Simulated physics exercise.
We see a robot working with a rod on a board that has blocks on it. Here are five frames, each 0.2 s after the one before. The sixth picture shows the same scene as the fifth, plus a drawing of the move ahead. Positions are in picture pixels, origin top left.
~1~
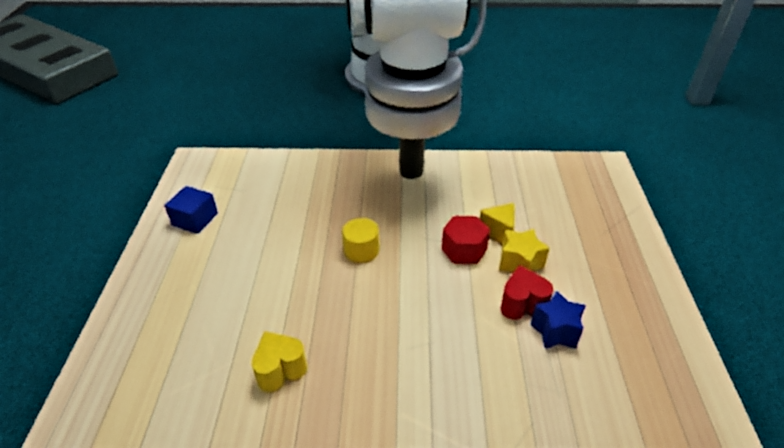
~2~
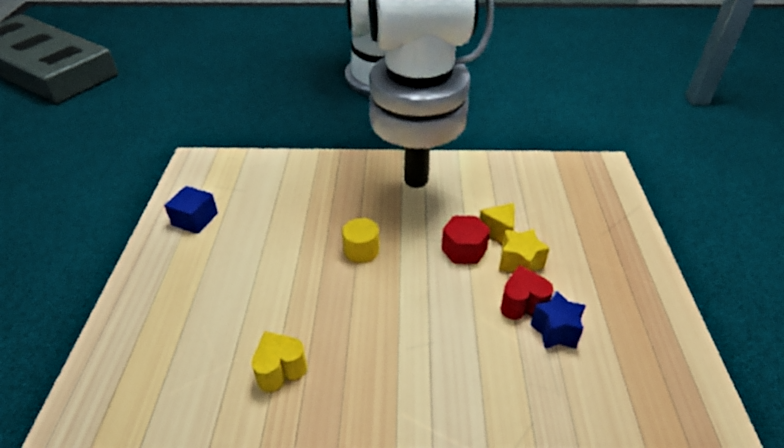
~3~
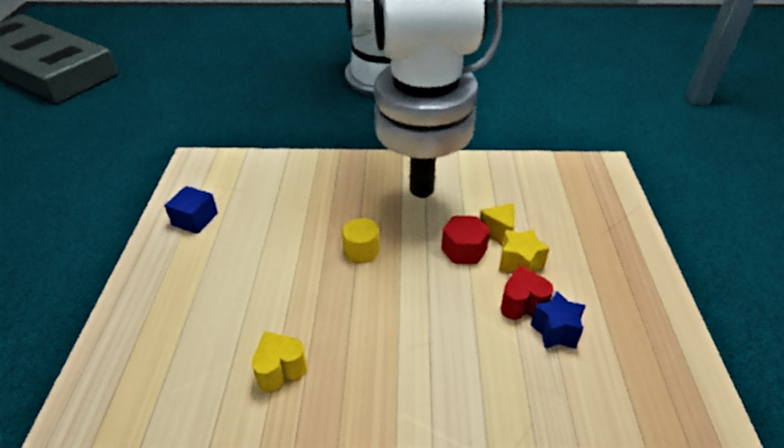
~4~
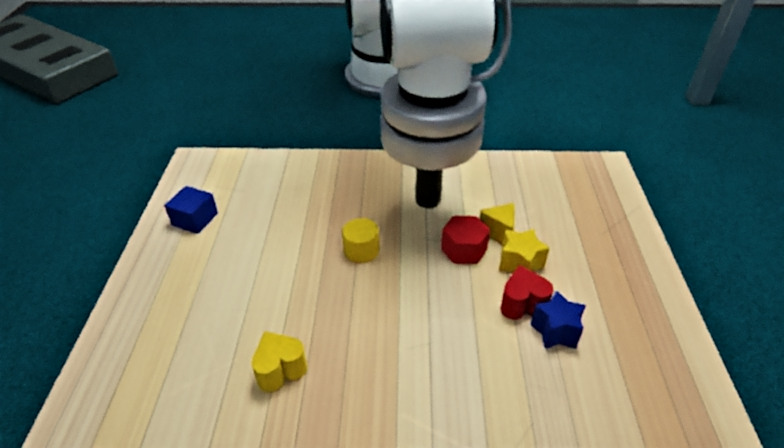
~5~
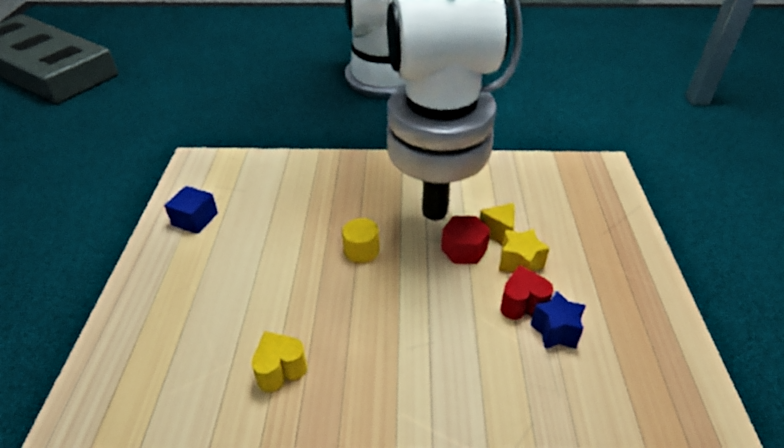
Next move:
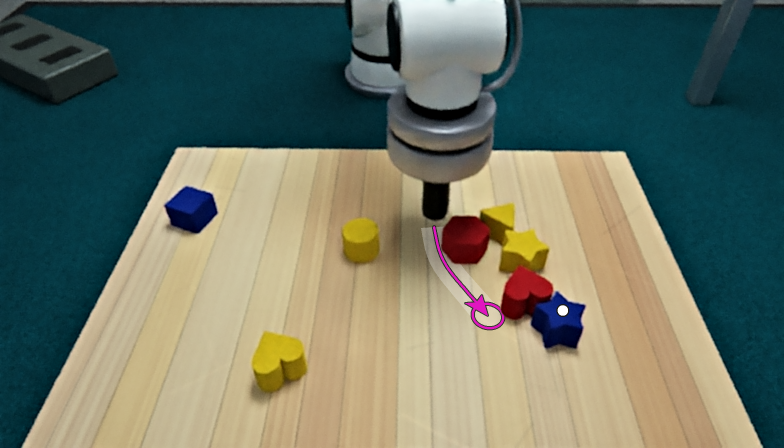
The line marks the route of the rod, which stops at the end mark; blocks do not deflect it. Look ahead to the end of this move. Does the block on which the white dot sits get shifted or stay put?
It's unmoved.
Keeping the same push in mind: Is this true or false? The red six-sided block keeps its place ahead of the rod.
My answer: False.
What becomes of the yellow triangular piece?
Left where it is.
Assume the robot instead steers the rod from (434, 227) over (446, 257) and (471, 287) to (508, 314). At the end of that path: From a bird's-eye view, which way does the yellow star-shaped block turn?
Watching from overhead, you'd notice the yellow star-shaped block rotating counter-clockwise.
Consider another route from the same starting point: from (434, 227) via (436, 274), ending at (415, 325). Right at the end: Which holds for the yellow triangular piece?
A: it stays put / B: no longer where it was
A (it stays put)
The line goes from (434, 227) by way of (450, 271) to (488, 316); the dot is on the blue star-shaped block.
The first path, step by step. One third of the way, rod at (443, 242); red six-sided block at (479, 238), turned 30° anticlockwise.
Two thirds of the way, rod at (464, 271); red six-sided block at (486, 242), turned 55° anticlockwise; yellow star-shaped block at (527, 243).
At the end, rod at (491, 301); red six-sided block at (486, 242), turned 55° anticlockwise; yellow triangular piece unmoved; yellow star-shaped block at (527, 243); blue star-shaped block unmoved.
